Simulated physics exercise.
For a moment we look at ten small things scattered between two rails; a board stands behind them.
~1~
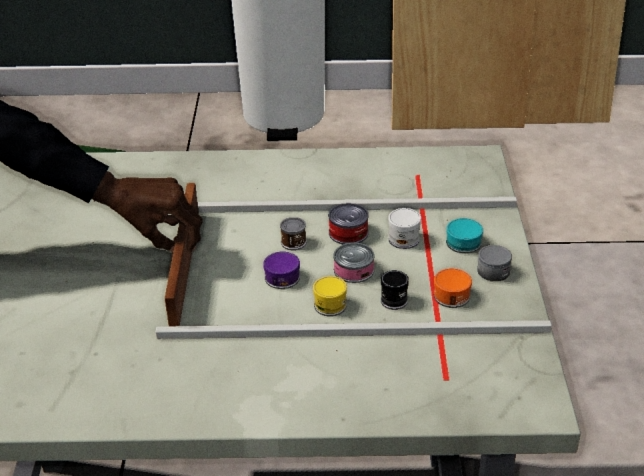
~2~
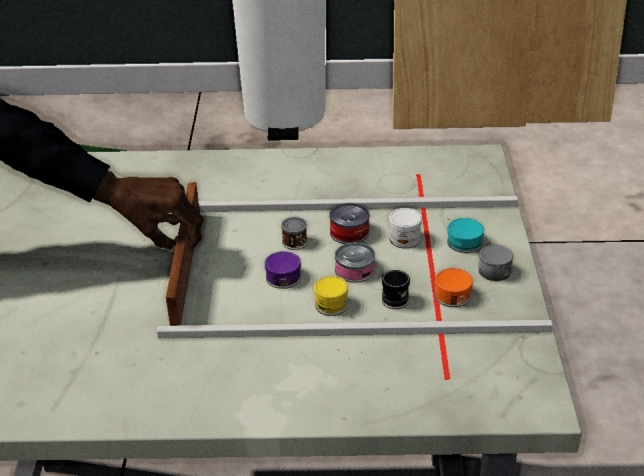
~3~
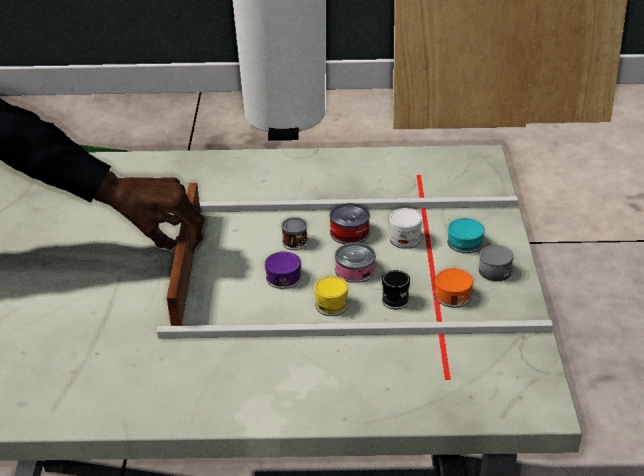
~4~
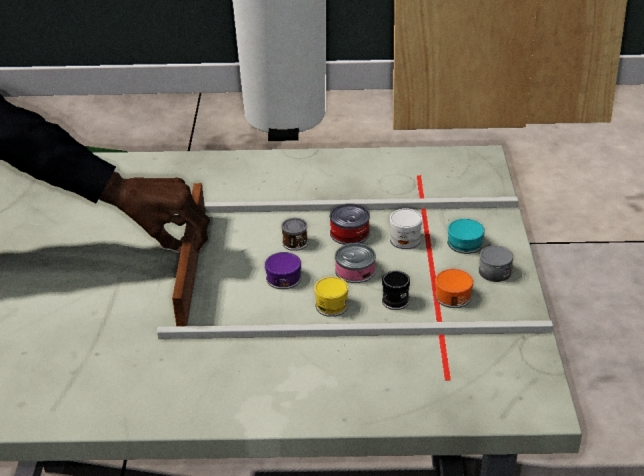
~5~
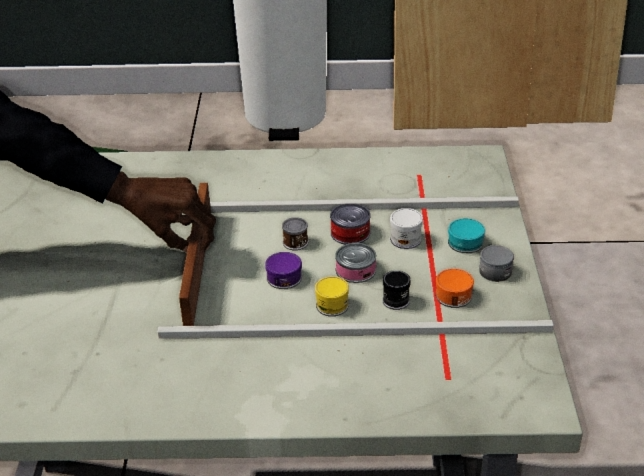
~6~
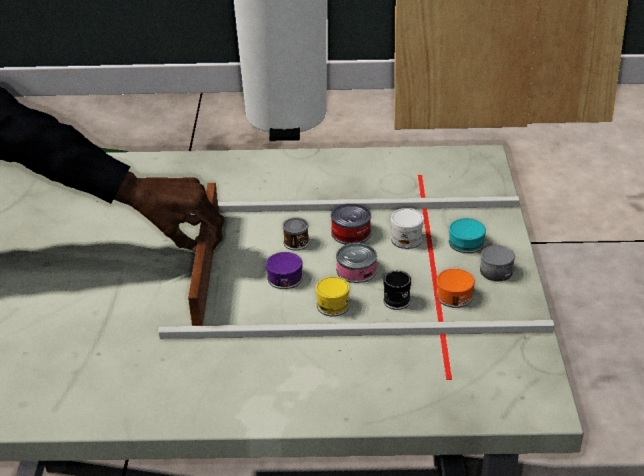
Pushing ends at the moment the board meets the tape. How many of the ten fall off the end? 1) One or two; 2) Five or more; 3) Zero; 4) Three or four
3, zero.
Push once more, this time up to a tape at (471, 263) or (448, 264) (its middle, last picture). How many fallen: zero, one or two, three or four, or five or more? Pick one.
Falls: One to two; zero.
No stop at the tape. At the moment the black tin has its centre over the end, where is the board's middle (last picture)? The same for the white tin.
The middle sits near (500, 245) for the first and near (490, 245) for the other.
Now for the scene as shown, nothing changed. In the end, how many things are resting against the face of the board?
That would be 4 of them.
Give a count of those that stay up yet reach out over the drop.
Count: 0.
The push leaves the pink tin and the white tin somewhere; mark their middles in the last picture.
First object about (478, 252); second object about (470, 227).
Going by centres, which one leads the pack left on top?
It's the grey tub that ends nearest.
A little later, none off yet; grey tub at rest near (497, 264); turquoise tin at rest near (467, 236); orange tin at rest near (455, 288).
When it is over, the number that fall off is zero.
